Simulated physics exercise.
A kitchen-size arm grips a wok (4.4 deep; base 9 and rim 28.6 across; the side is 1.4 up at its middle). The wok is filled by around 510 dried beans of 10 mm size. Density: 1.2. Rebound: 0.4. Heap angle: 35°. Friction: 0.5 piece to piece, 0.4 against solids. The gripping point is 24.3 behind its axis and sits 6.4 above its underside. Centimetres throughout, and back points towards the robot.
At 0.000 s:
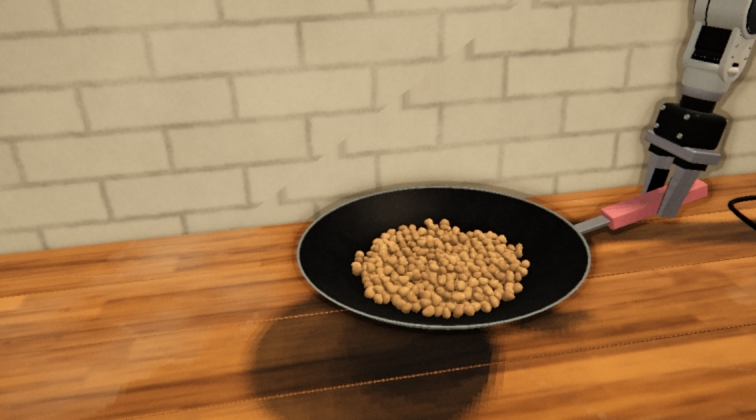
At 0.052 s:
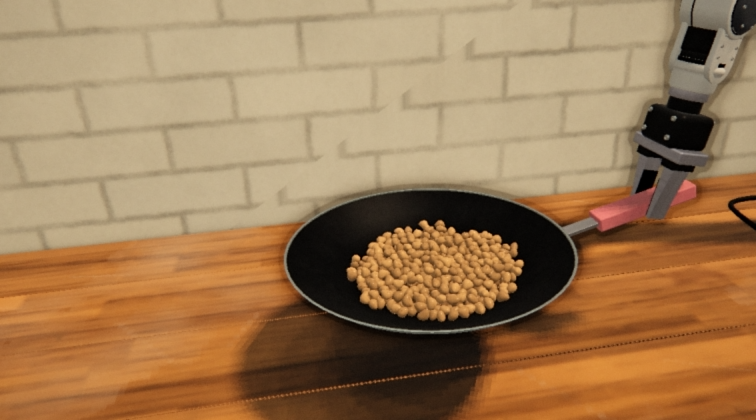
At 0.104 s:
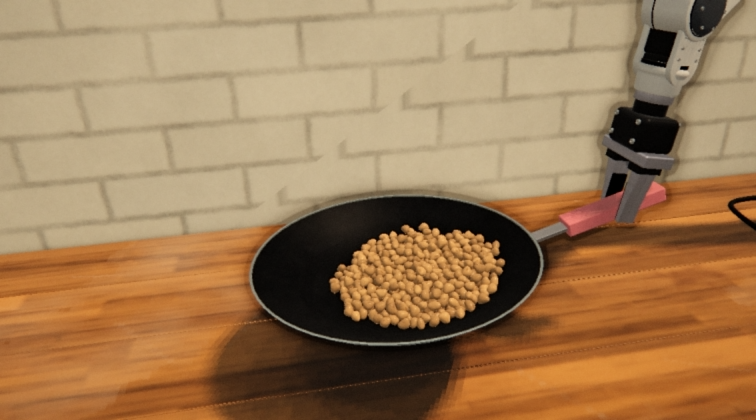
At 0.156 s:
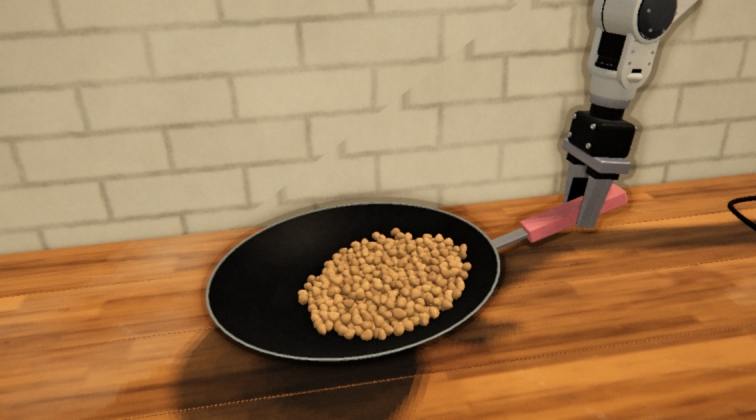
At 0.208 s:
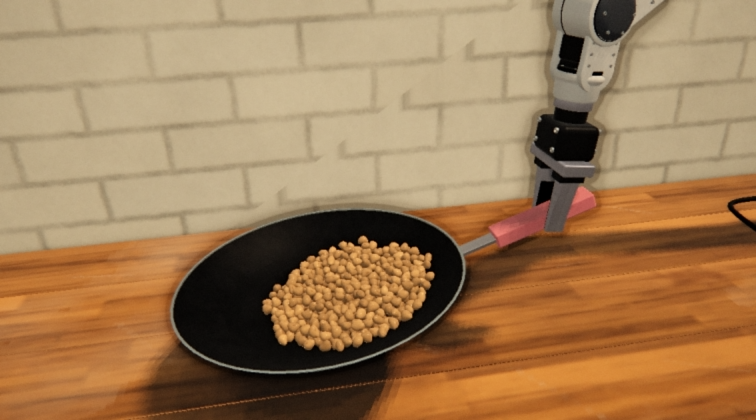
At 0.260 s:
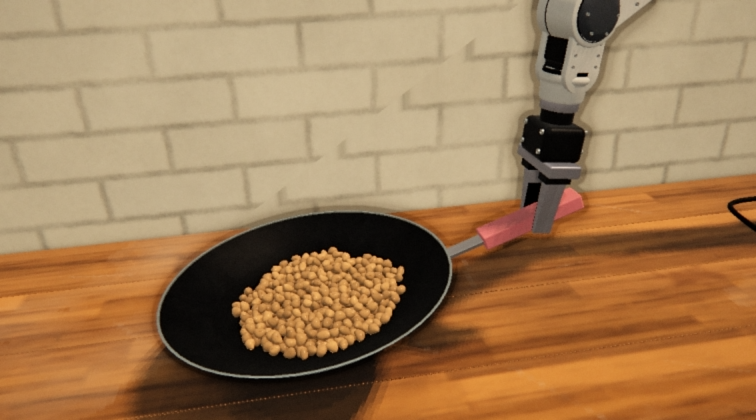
On a wooden countertop before a pale brick wall, a robotic gripper holds the pink handle of a black wok containing a heap of tan beans. The arm moves the wok leftward and slightly nearer, tilting it a little, while the beans first lag toward the handle side, then slide back leftward inside.
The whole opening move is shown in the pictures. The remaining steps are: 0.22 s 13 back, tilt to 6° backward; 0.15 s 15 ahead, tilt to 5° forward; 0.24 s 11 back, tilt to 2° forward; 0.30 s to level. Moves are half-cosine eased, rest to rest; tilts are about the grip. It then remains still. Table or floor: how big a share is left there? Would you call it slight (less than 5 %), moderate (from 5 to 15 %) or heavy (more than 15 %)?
I would call it slight.
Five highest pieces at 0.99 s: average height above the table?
Height: Some 14 cm.
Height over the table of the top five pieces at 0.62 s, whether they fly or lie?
Height: Some 19 cm.
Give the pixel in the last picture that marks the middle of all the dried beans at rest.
The middle of all the pieces at rest is around (358, 276).
After 0.62 s, tilted 5° forward, highest piece 19 above the table; 413 in the wok, 4 on the table or floor, 92 in flight or on a rim.
After 0.99 s, tilted 1° forward, highest piece 14 above the table; 497 in the wok, 12 on the table or floor.
After 1.37 s, level, highest piece 15 above the table; 497 in the wok, 12 on the table or floor.
After 2.42 s, level, highest piece 15 above the table; 497 in the wok, 12 on the table or floor.
In the end, 497 in the wok, 12 on the table or floor. That is 2 % on the table or floor.
